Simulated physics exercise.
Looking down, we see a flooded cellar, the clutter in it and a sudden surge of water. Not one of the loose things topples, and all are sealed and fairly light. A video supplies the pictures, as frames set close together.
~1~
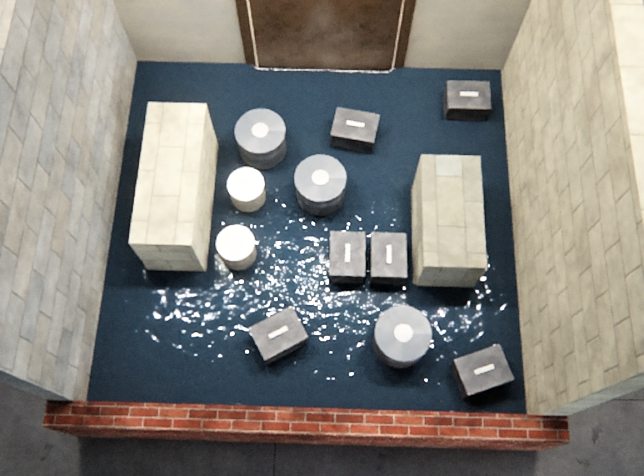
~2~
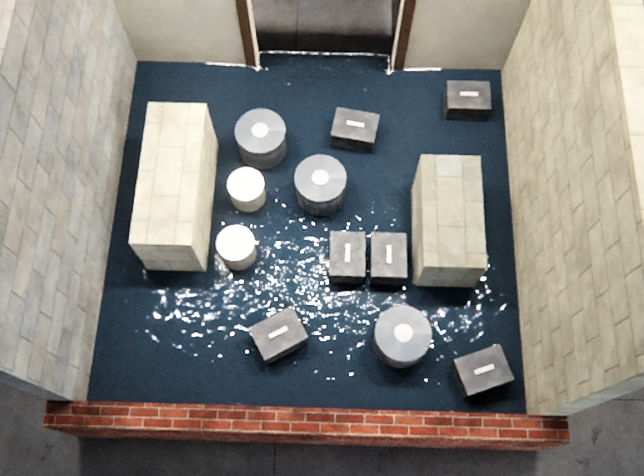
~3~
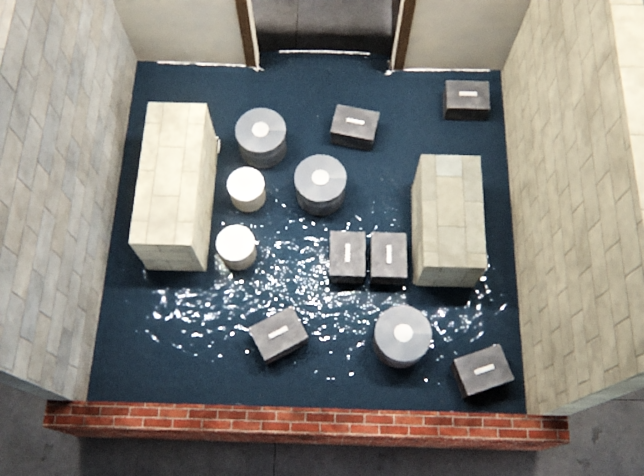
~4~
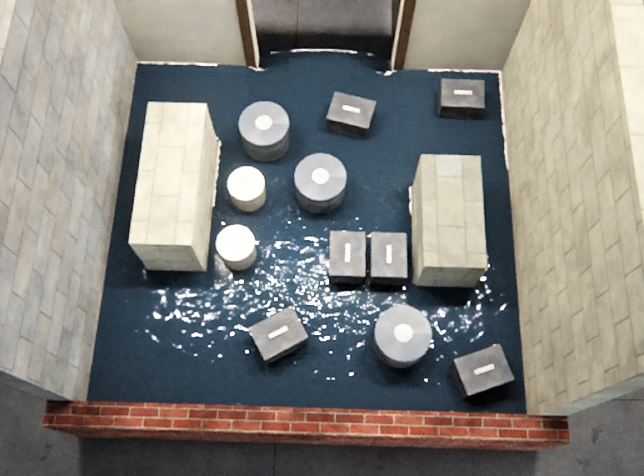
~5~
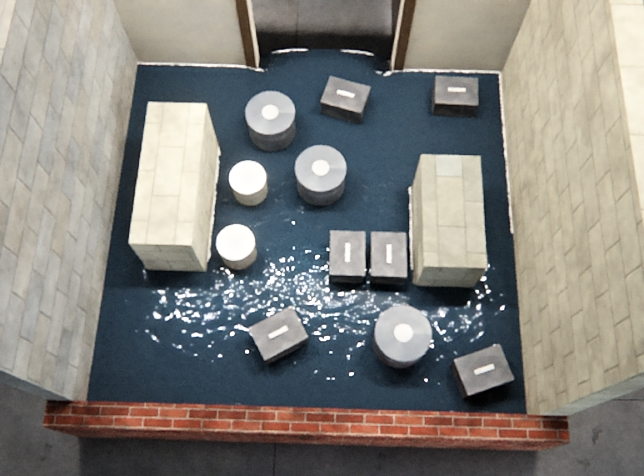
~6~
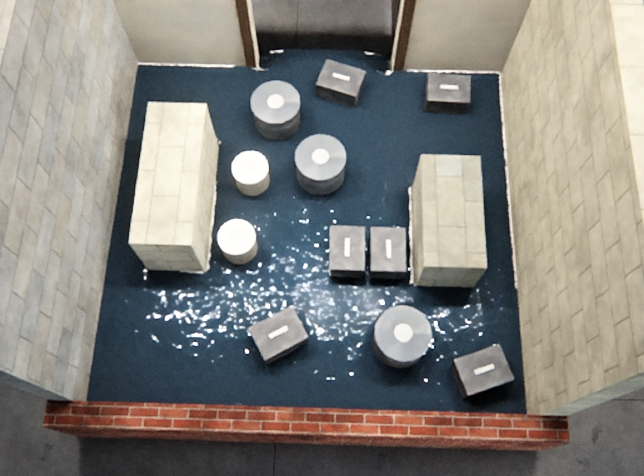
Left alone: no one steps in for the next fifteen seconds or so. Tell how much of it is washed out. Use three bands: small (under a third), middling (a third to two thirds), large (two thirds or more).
Large.
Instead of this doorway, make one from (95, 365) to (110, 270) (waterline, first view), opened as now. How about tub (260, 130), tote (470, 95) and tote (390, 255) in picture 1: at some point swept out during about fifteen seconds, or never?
One by one: Held indoors; held indoors; held indoors.
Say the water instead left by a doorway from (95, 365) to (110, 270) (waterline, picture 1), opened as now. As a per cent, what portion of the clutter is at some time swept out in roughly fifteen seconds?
That would be around 40 %.
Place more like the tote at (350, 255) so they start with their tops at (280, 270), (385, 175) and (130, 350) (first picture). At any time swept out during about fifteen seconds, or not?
Result, in sequence: Ends up outside; ends up outside; never gets out.
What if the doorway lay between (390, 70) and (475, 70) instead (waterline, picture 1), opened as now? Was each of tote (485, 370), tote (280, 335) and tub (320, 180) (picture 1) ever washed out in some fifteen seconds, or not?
In that order: Still in, kept in, gone.
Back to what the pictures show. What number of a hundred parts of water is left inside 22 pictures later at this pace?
My figure is 52 per cent.
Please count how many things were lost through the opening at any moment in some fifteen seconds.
The count is 8.
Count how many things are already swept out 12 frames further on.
Tally: 5.
A moment on, 1 of 11 are out; 10 afloat.
Next, 5 of 11 are out; 6 afloat.
Later, 8 of 11 are out; 3 afloat.
In the end, 8 of 11 are out; 3 afloat.
